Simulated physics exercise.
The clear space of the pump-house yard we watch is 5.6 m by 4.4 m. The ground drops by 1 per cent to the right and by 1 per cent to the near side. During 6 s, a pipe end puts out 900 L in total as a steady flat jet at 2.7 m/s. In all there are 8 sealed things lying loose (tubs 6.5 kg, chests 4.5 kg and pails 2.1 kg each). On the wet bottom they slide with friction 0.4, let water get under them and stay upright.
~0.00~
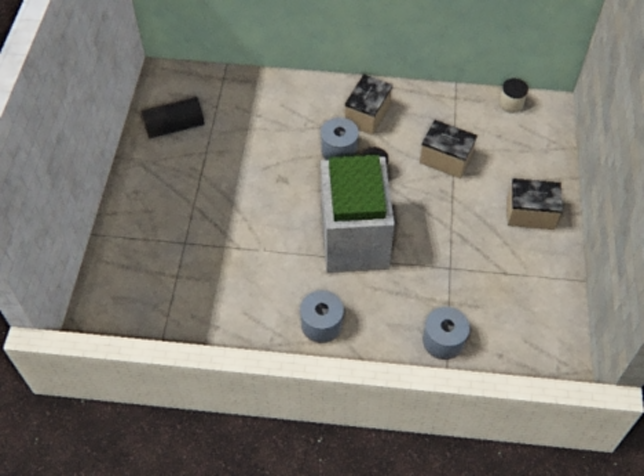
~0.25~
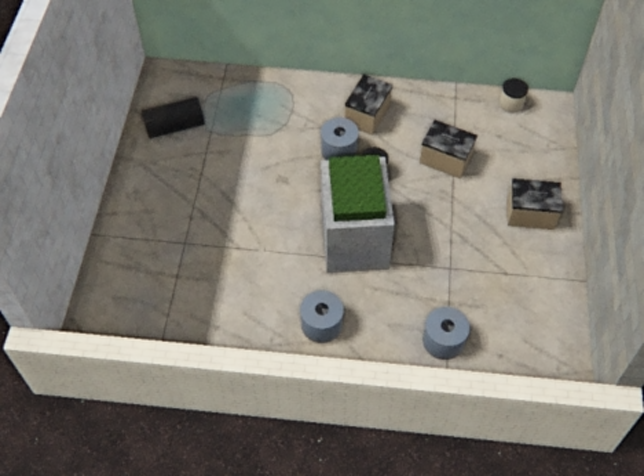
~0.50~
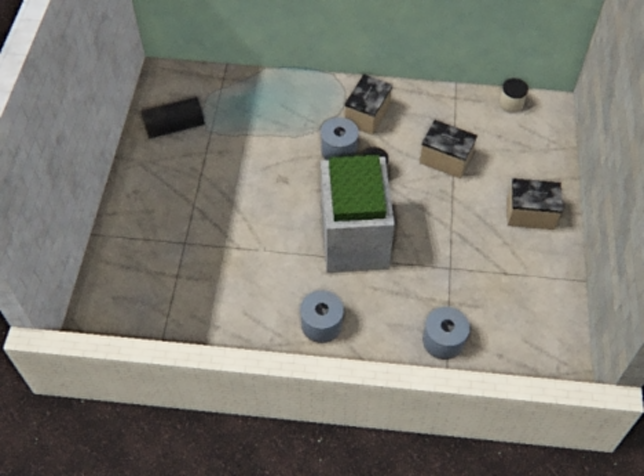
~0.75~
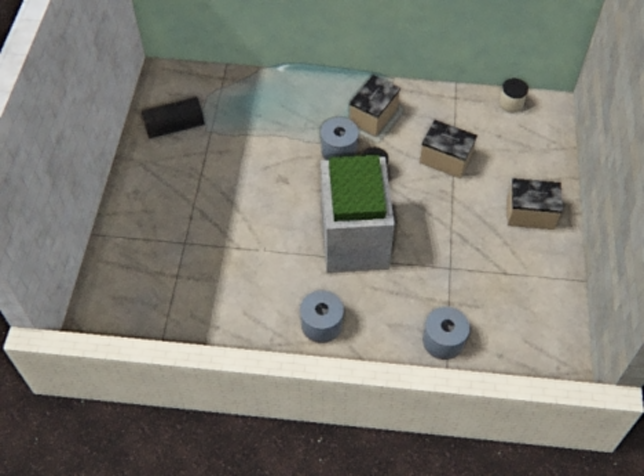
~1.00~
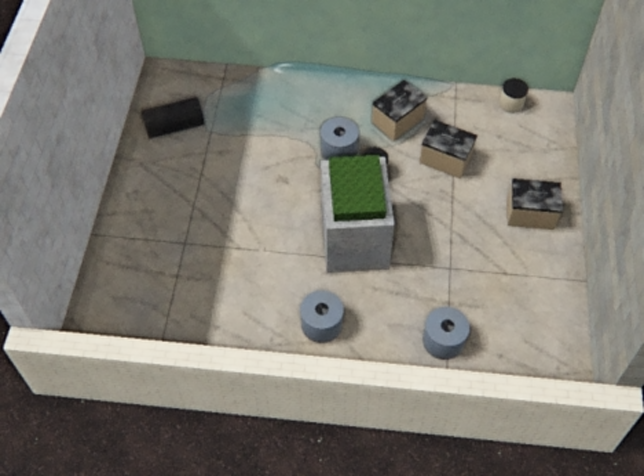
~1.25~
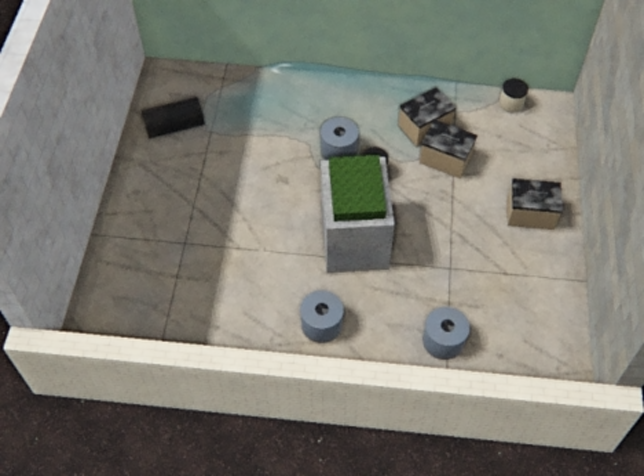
Water spreads across the pale floor along the back wall, pushing one chest to the right.
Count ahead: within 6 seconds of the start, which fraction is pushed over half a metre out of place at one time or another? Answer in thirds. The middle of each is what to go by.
The share is between one third and two thirds.
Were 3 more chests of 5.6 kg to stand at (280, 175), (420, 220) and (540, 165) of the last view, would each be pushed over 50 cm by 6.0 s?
Order kept: Not that far; not that far; too far.
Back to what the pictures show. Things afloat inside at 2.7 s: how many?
The count is 2.
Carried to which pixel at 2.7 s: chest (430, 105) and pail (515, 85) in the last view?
First near (569, 155), second near (571, 118).
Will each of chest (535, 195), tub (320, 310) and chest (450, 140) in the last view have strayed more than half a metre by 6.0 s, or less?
Beyond the mark, within the mark, beyond the mark.
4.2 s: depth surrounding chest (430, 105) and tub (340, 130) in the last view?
Roughly 3 and 1 cm.
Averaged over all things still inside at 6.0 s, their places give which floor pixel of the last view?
They're centred close to (397, 279).
After 1.8 s 1 of 8 are over 50 cm from their spots; 0 afloat.
After 2.7 s 3 of 8 are over 50 cm from their spots; 2 afloat.
After 4.2 s 4 of 8 are over 50 cm from their spots; 2 afloat.
After 6.0 s 5 of 8 are over 50 cm from their spots, and 5 have been at some point; 2 afloat.
